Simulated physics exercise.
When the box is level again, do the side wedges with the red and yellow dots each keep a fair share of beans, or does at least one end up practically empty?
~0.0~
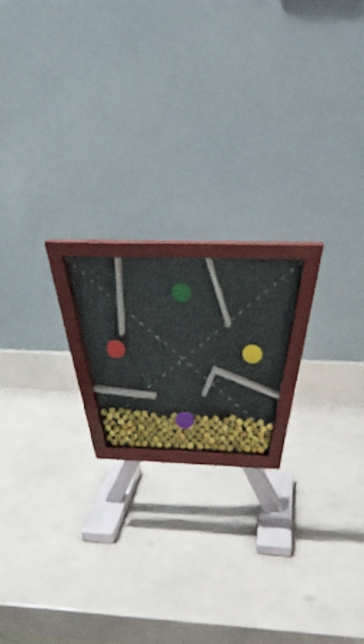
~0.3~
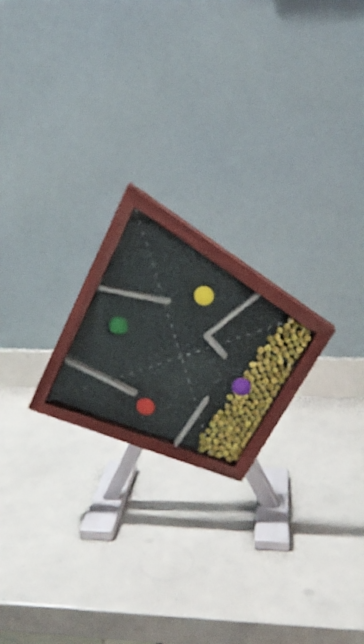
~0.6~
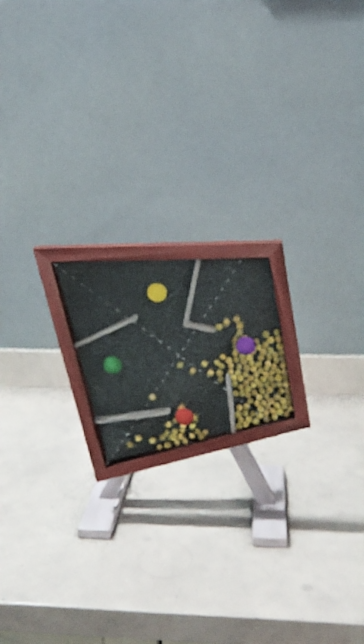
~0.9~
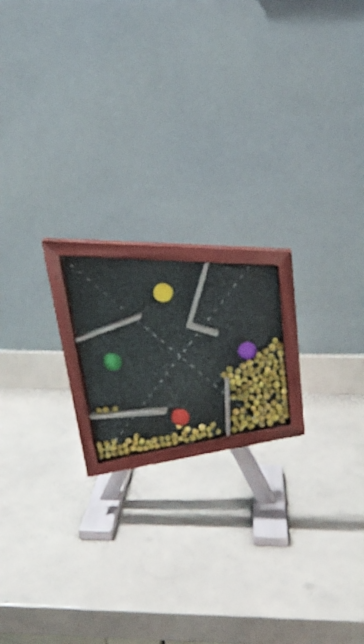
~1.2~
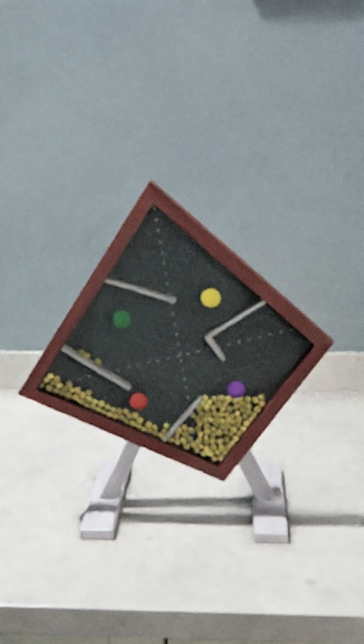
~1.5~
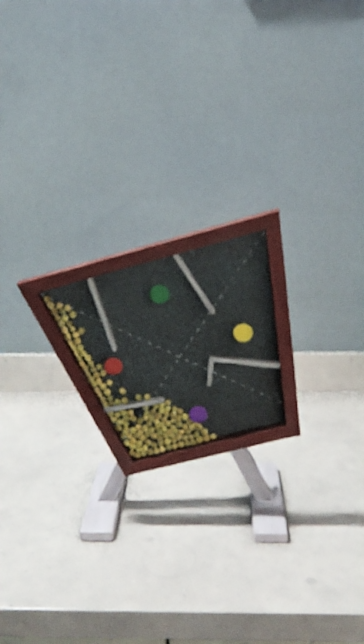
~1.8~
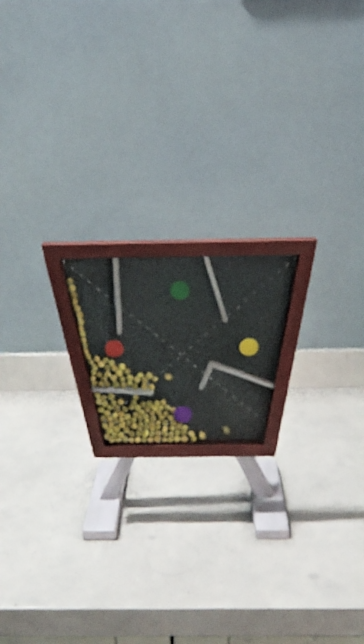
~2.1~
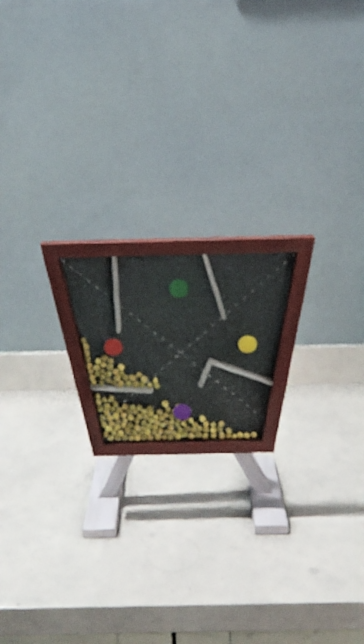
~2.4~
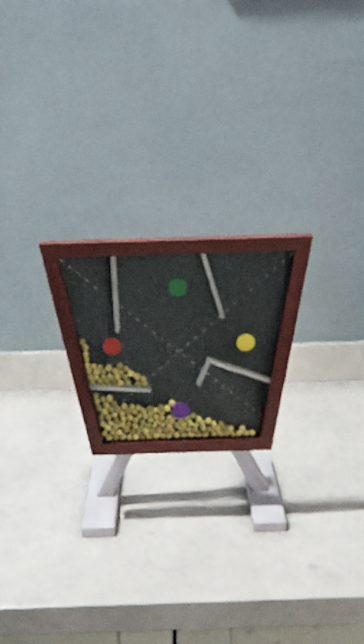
At least one ends up practically empty. The red wedge on the left keeps a clear share of the beans, while the yellow wedge on the right has practically none.
